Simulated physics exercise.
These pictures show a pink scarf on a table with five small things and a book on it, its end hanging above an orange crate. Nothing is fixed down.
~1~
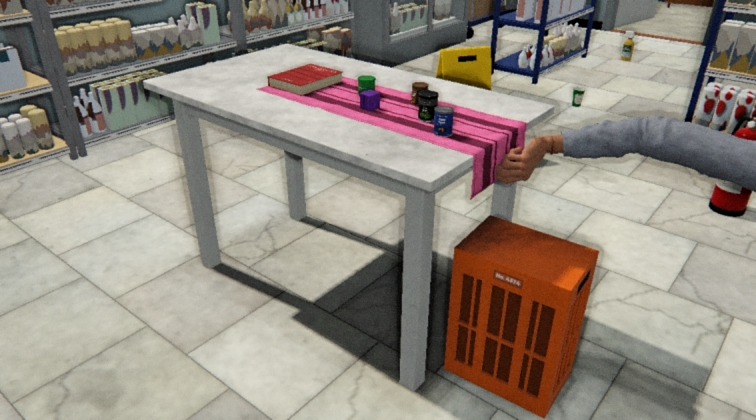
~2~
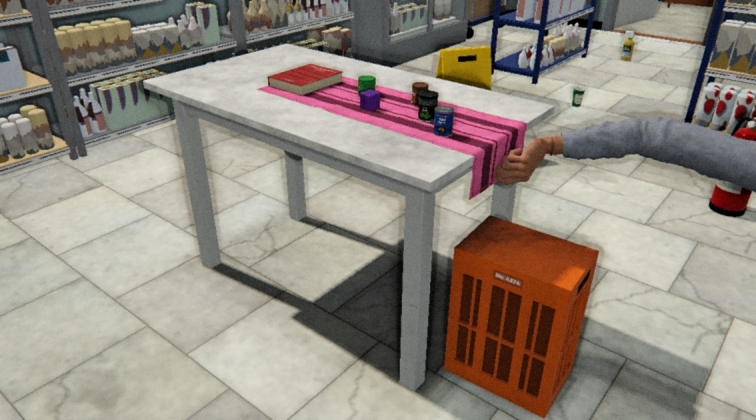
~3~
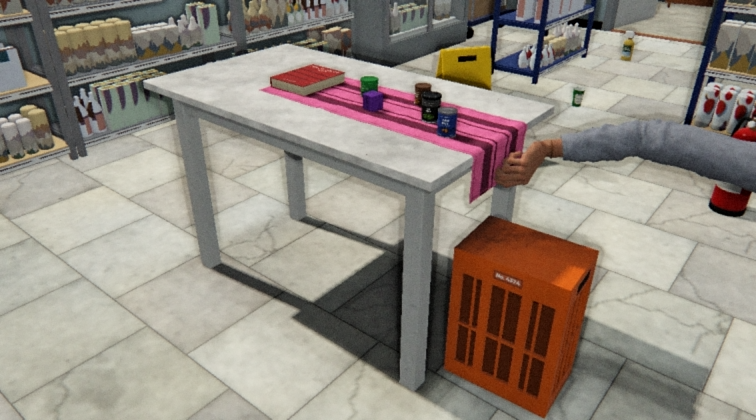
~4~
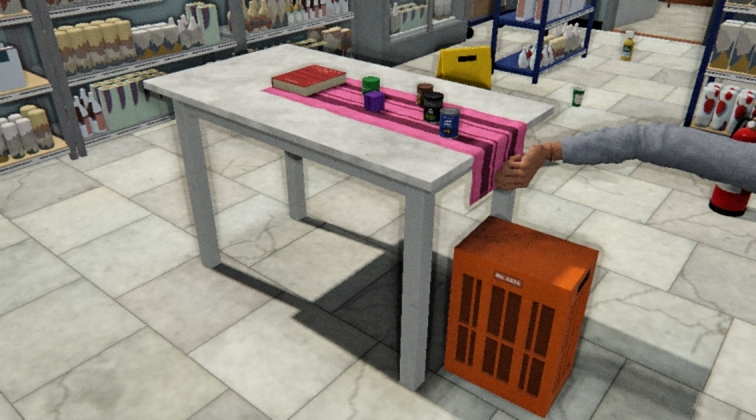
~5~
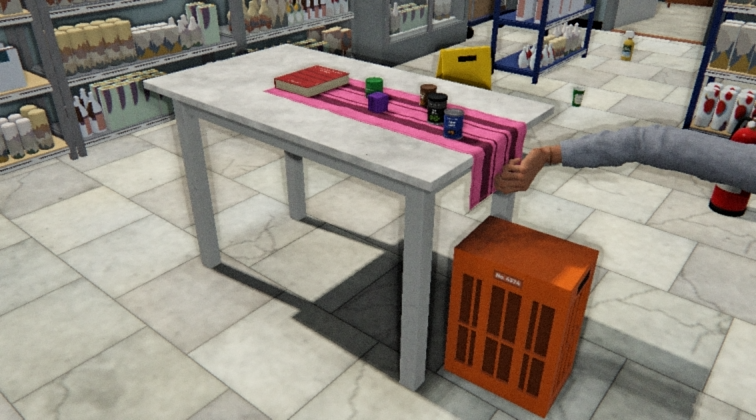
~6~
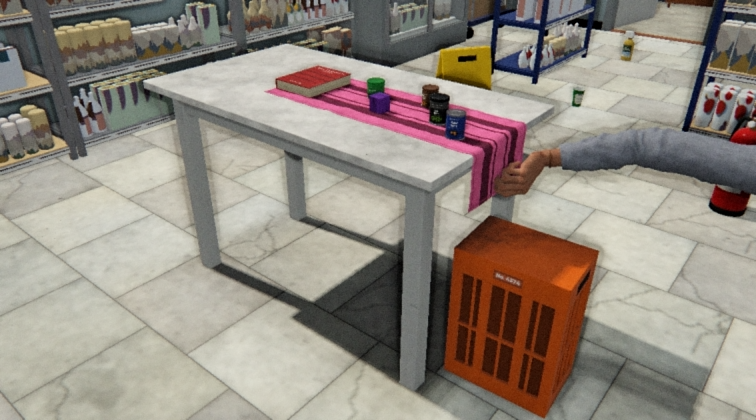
The video shows a hand gripping the end of a pink striped scarf on a table above an orange crate, slowly pulling it slightly downward as the small containers and red book on it shift a little to the right.
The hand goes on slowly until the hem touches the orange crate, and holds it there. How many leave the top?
Over the edge go one.
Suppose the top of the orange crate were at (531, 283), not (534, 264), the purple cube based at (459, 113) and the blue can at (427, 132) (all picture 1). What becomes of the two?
The purple cube is carried off; the blue can tumbles off.
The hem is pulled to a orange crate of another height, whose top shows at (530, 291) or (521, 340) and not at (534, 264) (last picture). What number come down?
The count: 2 and 4.
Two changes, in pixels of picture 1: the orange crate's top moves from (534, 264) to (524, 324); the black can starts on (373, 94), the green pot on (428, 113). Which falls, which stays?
The black can keeps its place on top, the green pot drops off.
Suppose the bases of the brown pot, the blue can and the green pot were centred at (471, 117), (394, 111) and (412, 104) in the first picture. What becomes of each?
The brown pot goes over, the blue can survives, the green pot keeps its place on top.
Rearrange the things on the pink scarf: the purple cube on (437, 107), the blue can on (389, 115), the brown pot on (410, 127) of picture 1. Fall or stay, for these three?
The purple cube does not fall; the blue can remains up; the brown pot remains up.
Soon after, hem near (493, 221); all still up.
Then, hem on the crate; blue can gone.
At rest, hem on the crate; blue can gone. The table loses one.
